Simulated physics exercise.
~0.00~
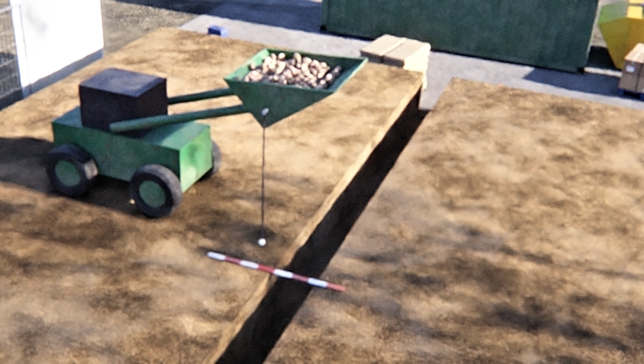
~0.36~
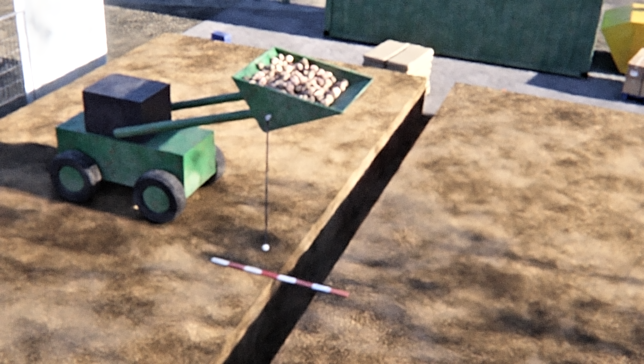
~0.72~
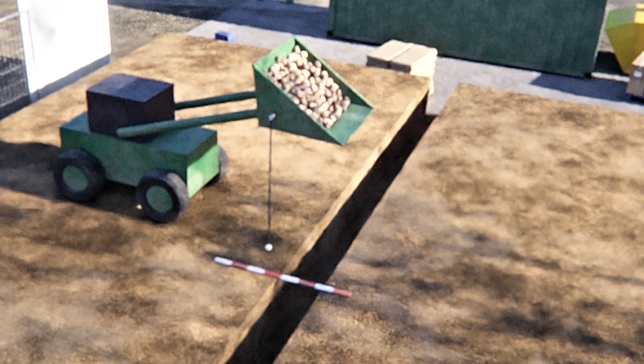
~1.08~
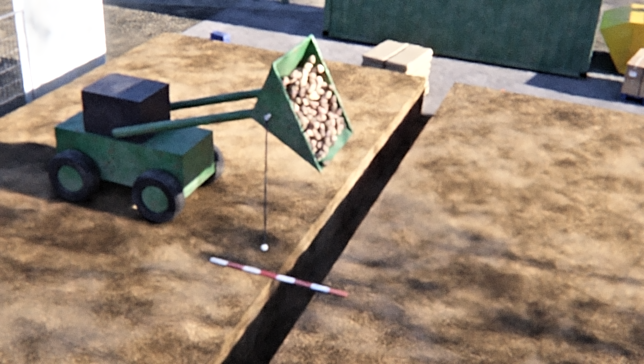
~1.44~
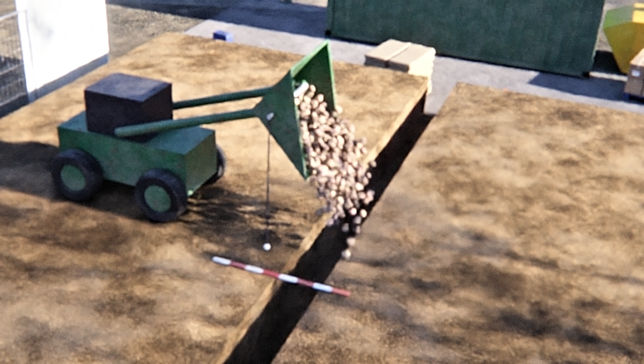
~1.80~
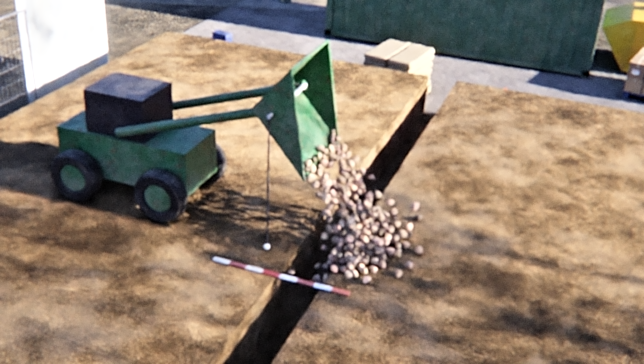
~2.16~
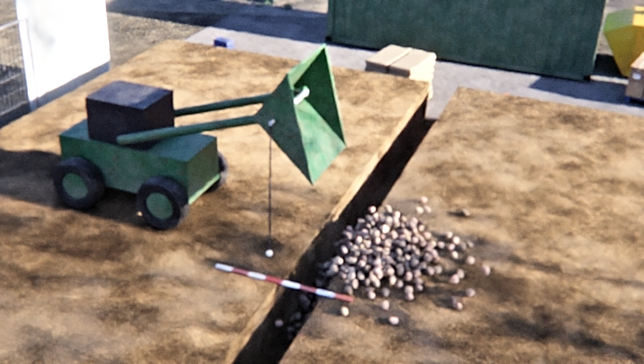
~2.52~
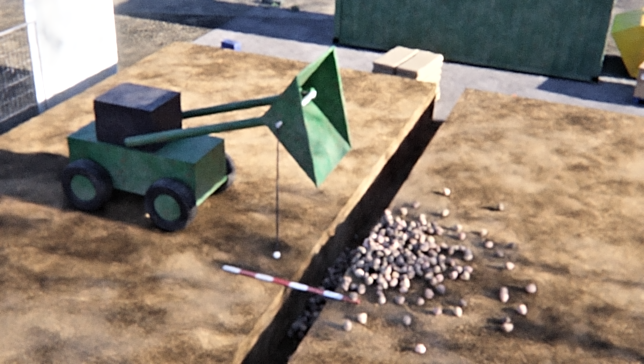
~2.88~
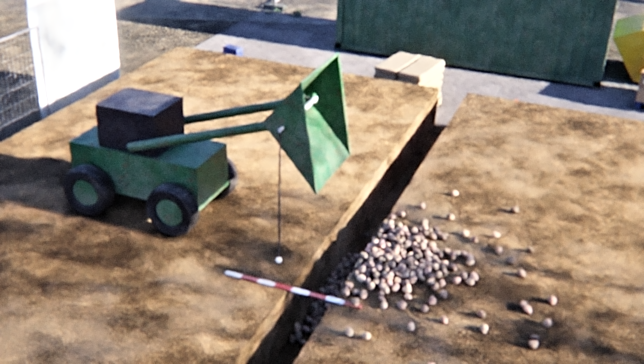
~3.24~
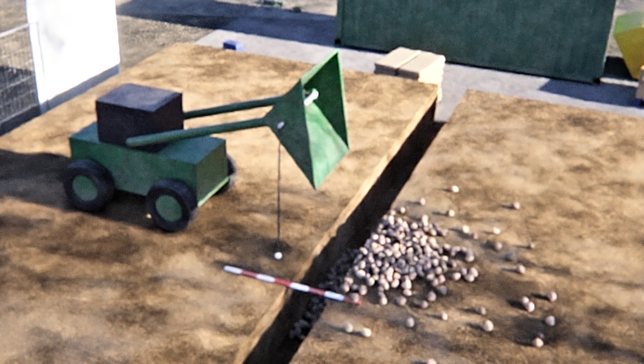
A green loader's raised bucket tips forward and pours its load of rounded stones over a trench, where they spill onto the far side, some rolling to the right, and come to rest in a scattered heap at the trench's edge while the emptied bucket stays tilted down.
